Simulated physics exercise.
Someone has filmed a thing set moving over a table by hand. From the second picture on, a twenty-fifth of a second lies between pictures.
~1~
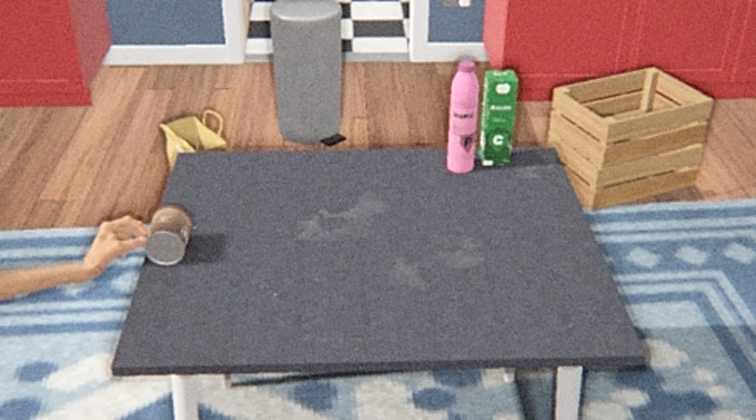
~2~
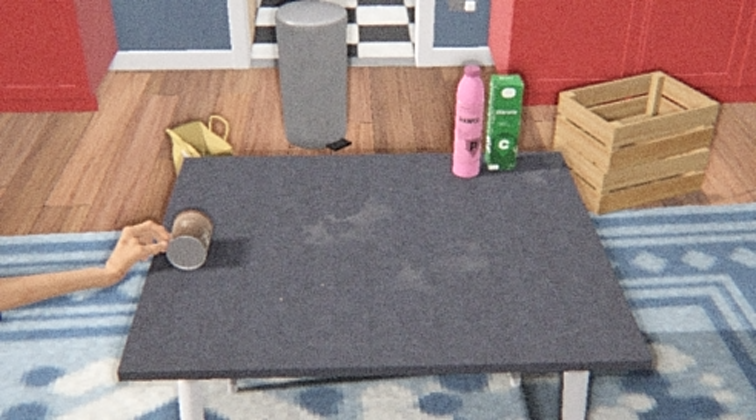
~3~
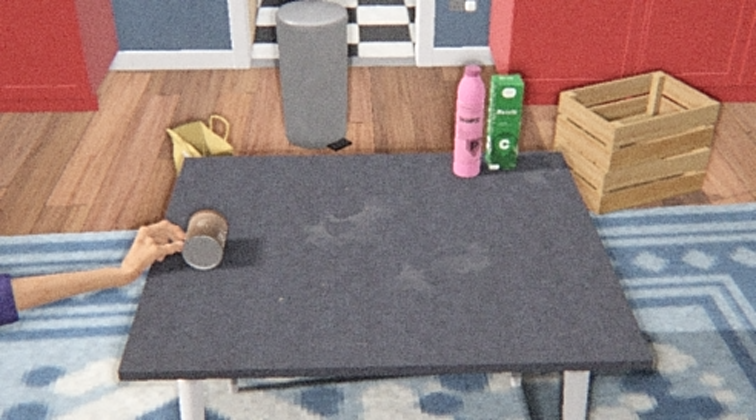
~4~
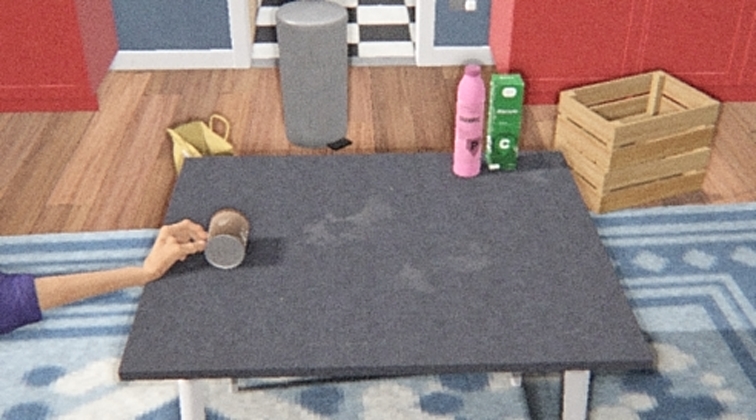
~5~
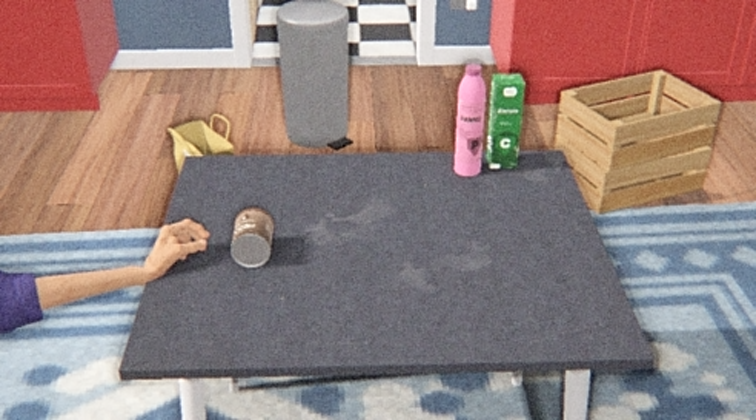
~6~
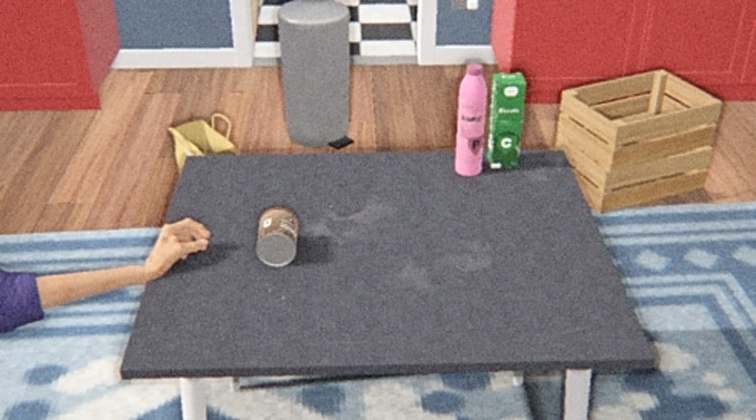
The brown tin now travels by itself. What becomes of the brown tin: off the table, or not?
The brown tin drops to the floor.
Then, 0.20 s later than the last frame, brown tin moved well along near (393, 235).
Then, 0.50 s later than the last frame, brown tin moved well along near (550, 232).
Then, 0.80 s later than the last frame, brown tin now off the table.
Then, 1.10 s later than the last frame, things are still on the move.
When it is over, off the table, brown tin.
